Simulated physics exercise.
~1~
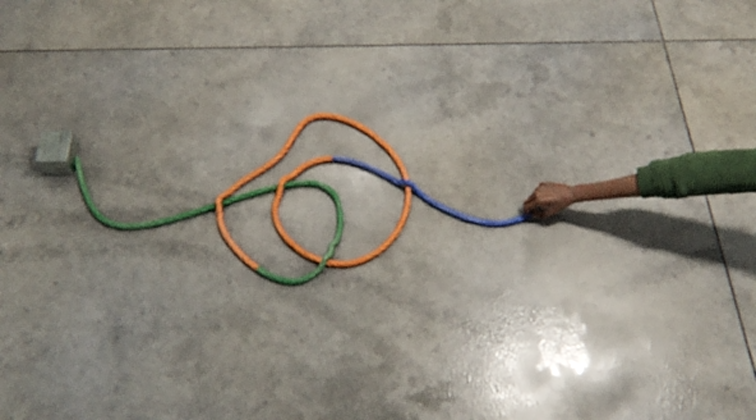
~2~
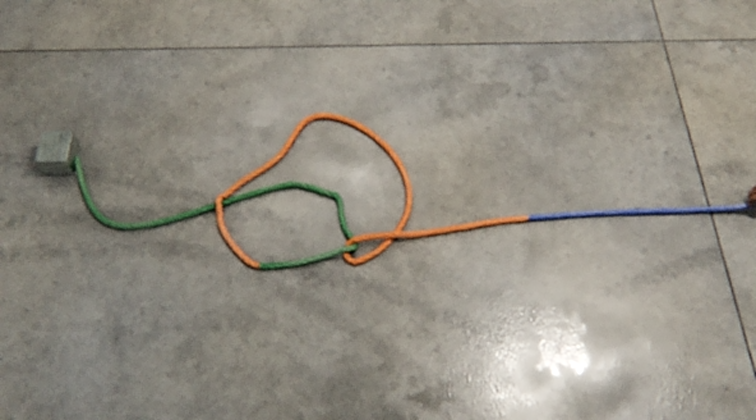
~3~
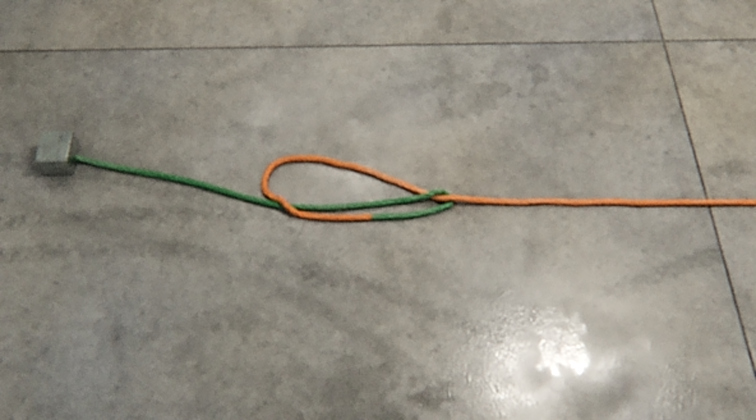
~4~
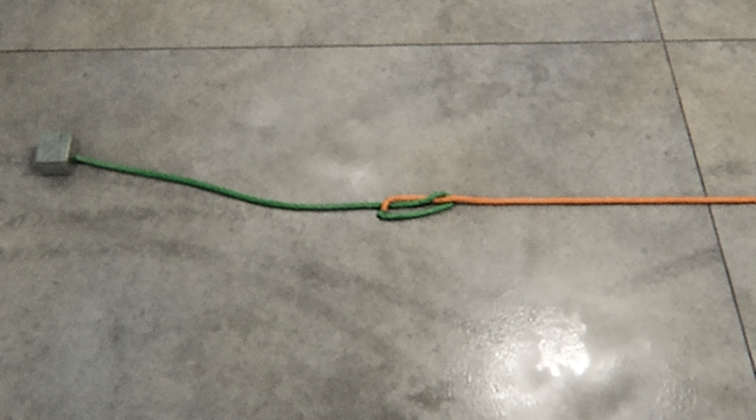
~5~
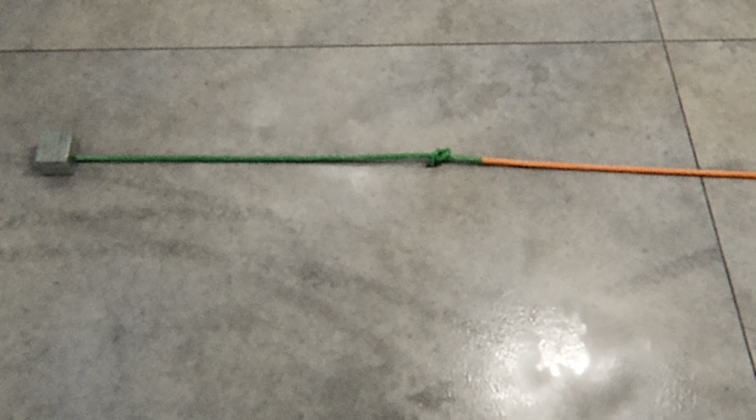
Green, orange and blue rope pulled right by a hand across a concrete floor, its loops shrinking and jamming into a knot.
